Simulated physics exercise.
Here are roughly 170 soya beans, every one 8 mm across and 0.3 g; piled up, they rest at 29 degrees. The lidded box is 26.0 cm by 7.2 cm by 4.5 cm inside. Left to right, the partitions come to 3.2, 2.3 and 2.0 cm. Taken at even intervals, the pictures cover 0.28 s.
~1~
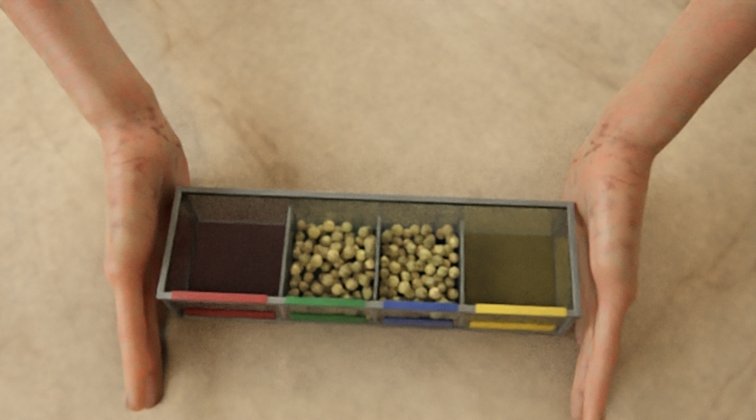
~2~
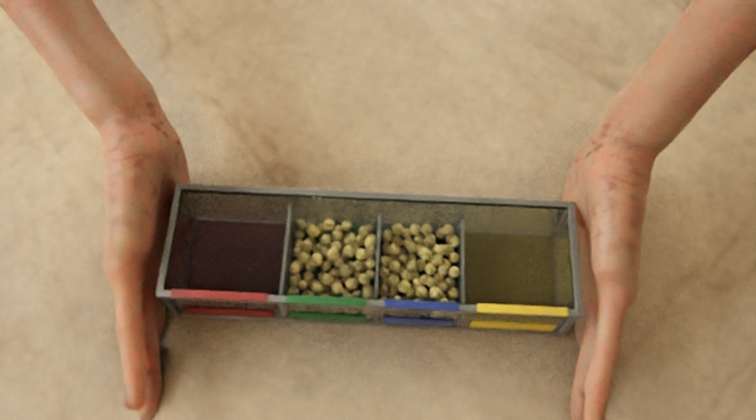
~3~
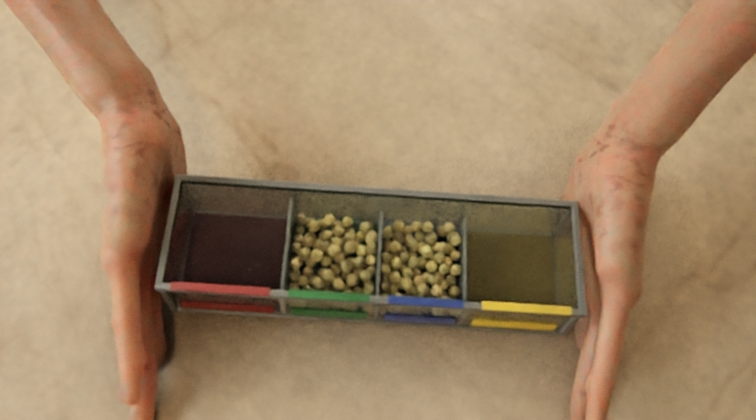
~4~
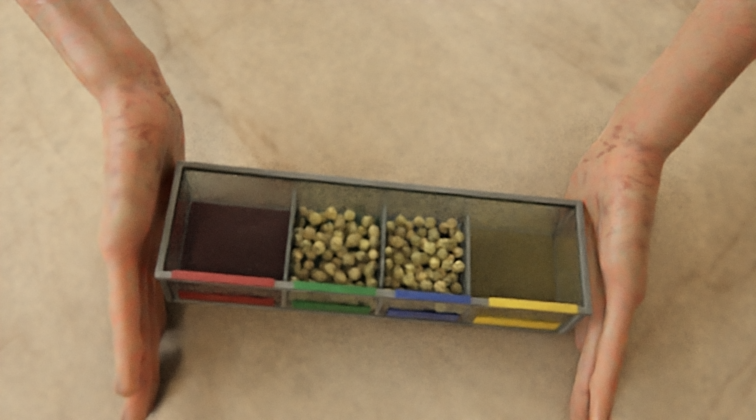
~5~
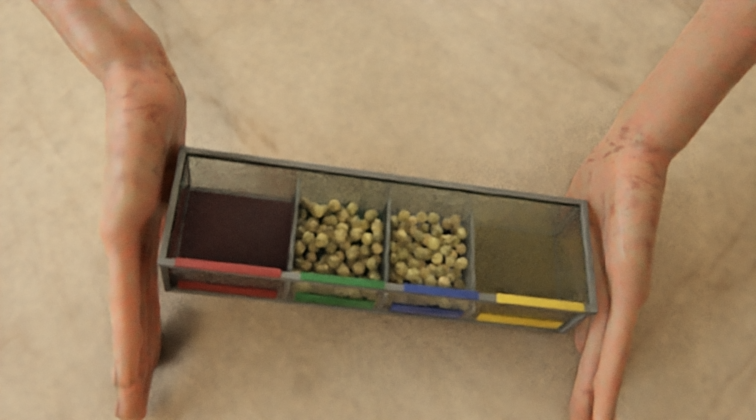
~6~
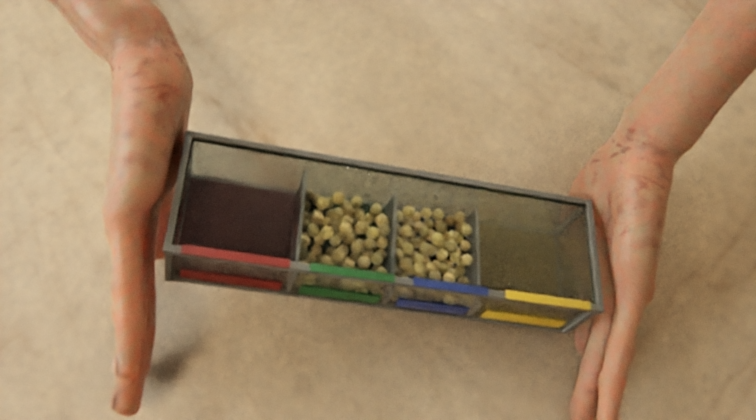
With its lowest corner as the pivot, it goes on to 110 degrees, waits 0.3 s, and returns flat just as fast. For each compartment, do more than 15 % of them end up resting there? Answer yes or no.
Red: No, blue: No, green: No, yellow: Yes.
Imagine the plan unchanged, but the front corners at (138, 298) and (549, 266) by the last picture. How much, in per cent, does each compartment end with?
Red 20; blue 0; green 80; yellow 0.
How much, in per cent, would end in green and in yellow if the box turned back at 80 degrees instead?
Green: 40, yellow: 25 (per cent).
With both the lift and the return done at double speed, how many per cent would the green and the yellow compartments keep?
Per cent held - green: 0, yellow: 95.
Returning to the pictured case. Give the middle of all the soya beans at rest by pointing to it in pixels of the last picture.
About (527, 268).
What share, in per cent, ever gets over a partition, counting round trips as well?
Close to 100 percent.
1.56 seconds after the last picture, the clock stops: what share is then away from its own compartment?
About 100 percent.
Then, 1.56 s after the last picture, tilt 110 degrees; blue 15 %, yellow 85 %.
Then, 2.61 s after the last picture, tilt 55 degrees; yellow 100 %.
Then, 3.63 s after the last picture, tilt 0 degrees; yellow 100 %.
In the end, red 0 %, blue 0 %, green 0 %, yellow 100 %.
